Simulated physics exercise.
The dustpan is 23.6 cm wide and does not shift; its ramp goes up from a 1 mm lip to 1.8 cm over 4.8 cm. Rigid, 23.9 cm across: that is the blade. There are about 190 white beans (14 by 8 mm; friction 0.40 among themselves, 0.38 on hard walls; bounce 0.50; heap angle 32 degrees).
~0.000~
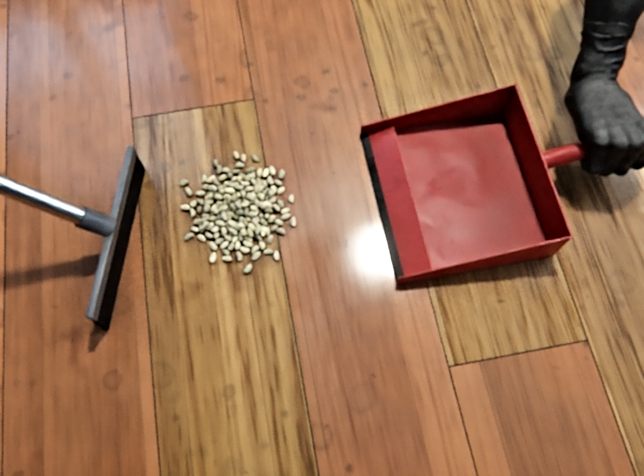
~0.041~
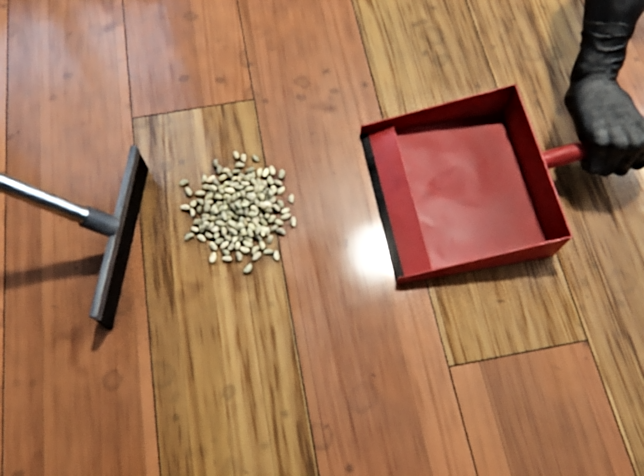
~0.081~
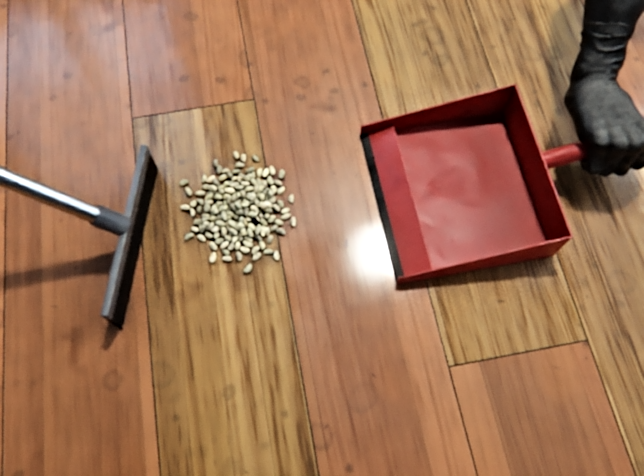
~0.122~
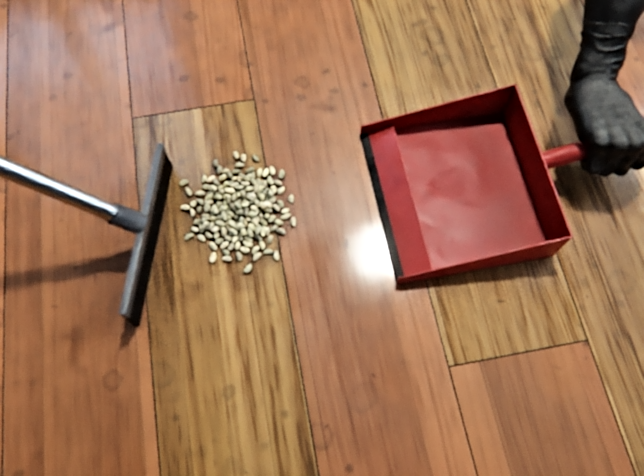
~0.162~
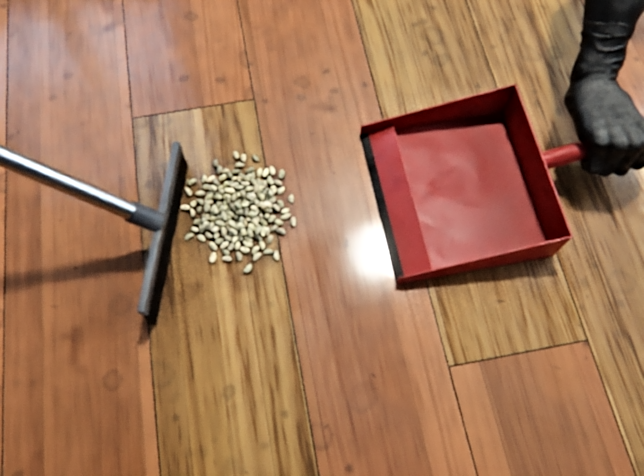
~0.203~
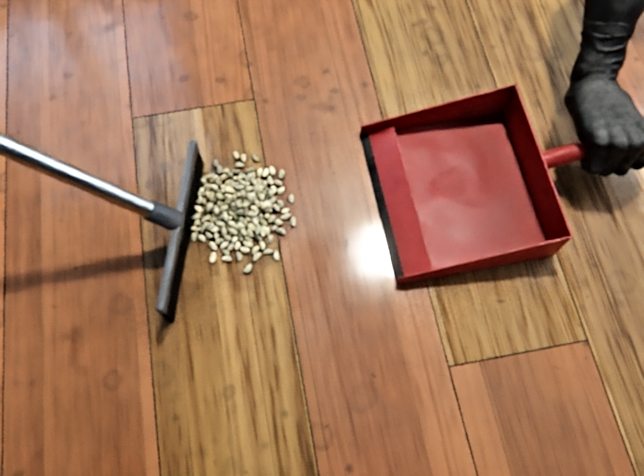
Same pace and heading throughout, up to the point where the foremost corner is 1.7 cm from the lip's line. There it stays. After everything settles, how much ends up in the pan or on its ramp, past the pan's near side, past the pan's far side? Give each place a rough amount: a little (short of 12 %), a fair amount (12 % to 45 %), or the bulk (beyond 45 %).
In the pan or on its ramp: A fair amount; past the pan's near side: A little; past the pan's far side: A little.
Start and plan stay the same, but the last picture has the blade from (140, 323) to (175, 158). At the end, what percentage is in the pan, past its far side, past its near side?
Pan 20; far 0; near 10.
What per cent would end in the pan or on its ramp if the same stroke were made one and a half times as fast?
In that case close to 35 per cent.
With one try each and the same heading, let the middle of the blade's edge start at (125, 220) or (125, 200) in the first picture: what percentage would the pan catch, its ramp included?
Some 15 and 10 per cent.
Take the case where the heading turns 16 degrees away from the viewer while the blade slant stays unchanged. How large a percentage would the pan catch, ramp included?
That would give about 5 percent.
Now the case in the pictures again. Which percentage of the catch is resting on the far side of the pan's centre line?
Roughly 80 in a hundred.
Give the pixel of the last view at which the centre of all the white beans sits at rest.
When it all comes to rest, the middle is near (368, 204).
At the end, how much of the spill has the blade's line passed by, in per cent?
Around 5 per cent.
Then, at 0.40 s, middle of the blade 16 cm from the lip; 0 % over the lip, far side 5 %, near side 0 %.
After 0.54 s, middle of the blade 8 cm from the lip; 0 % over the lip, far side 5 %, near side 0 %.
Then, at 0.80 s, middle of the blade 5 cm from the lip; 20 % over the lip, far side 5 %, near side 5 %.
By 2.0 s all is still; pan 20 %, near side 5 %, far side 5 %, in front of the lip or behind the blade 70 %.
